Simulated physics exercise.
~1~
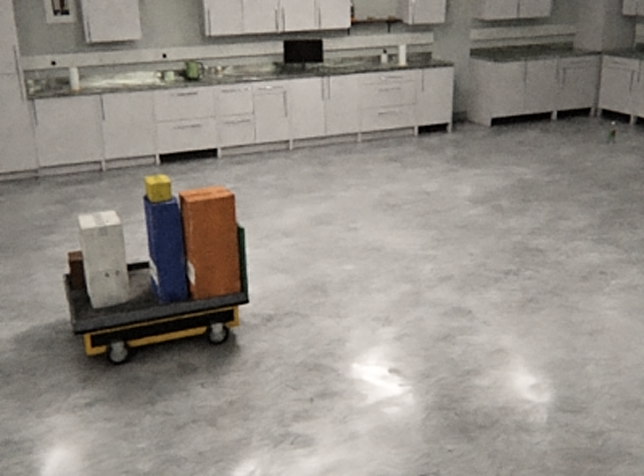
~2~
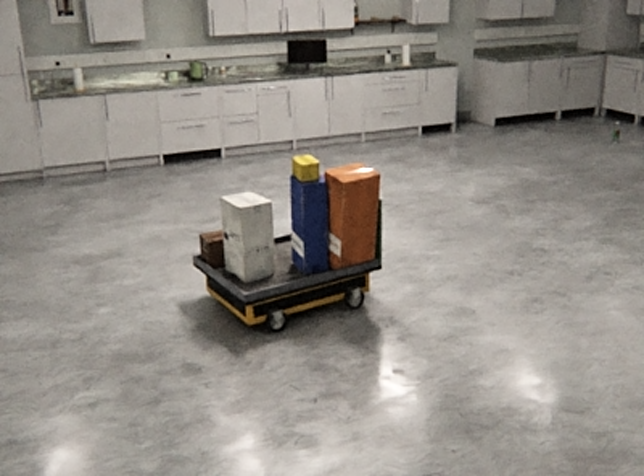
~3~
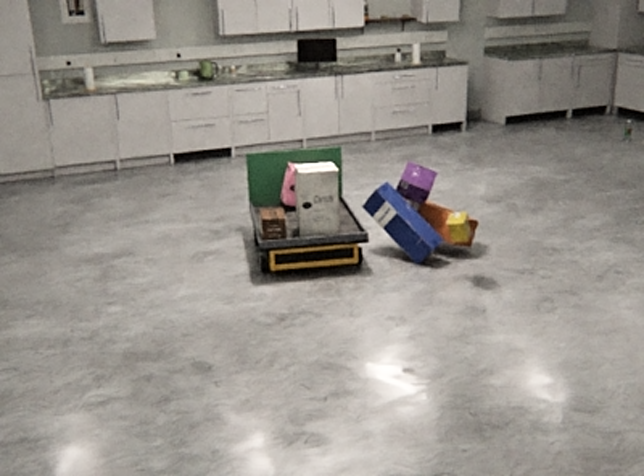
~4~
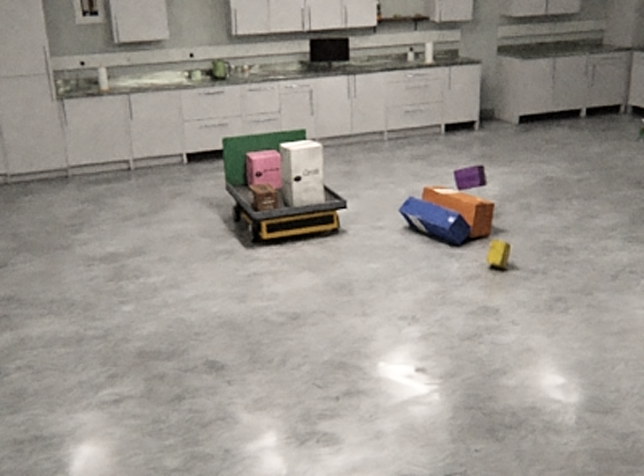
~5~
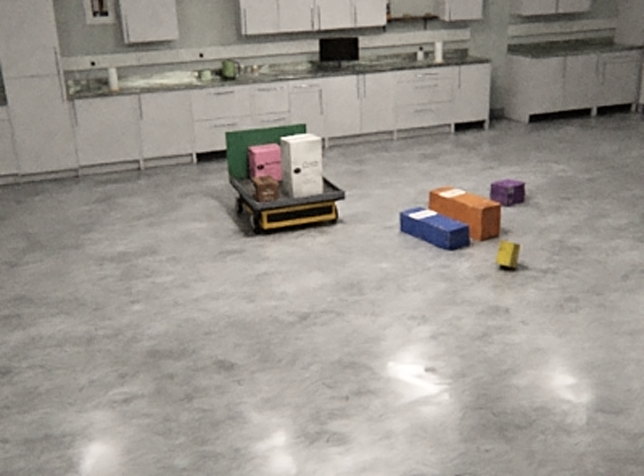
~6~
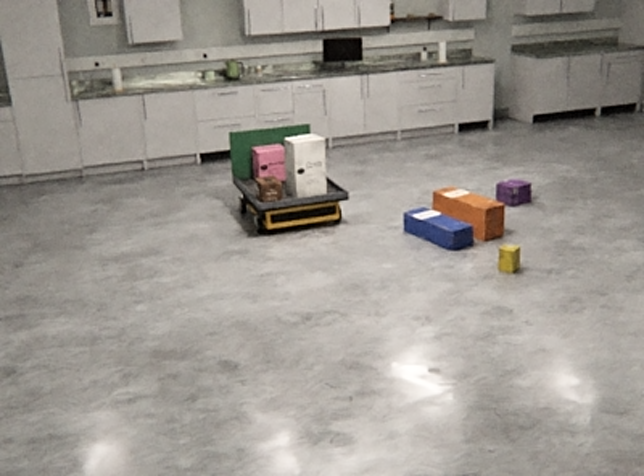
A flat cart with a dark deck and yellow trim rolls across the grey floor of a kitchen-like room, seen from slightly above, with white cabinets along the back. It carries a white box at left, a small brown parcel behind it, and a yellow parcel atop a tall blue box beside an orange one. Moving right, the cart swings away toward the cabinets, revealing its green board and a pink box. The blue, orange, purple and yellow pieces tumble off to the right. The cart stops with the white, pink and brown items aboard, while the fallen four lie scattered on the floor.
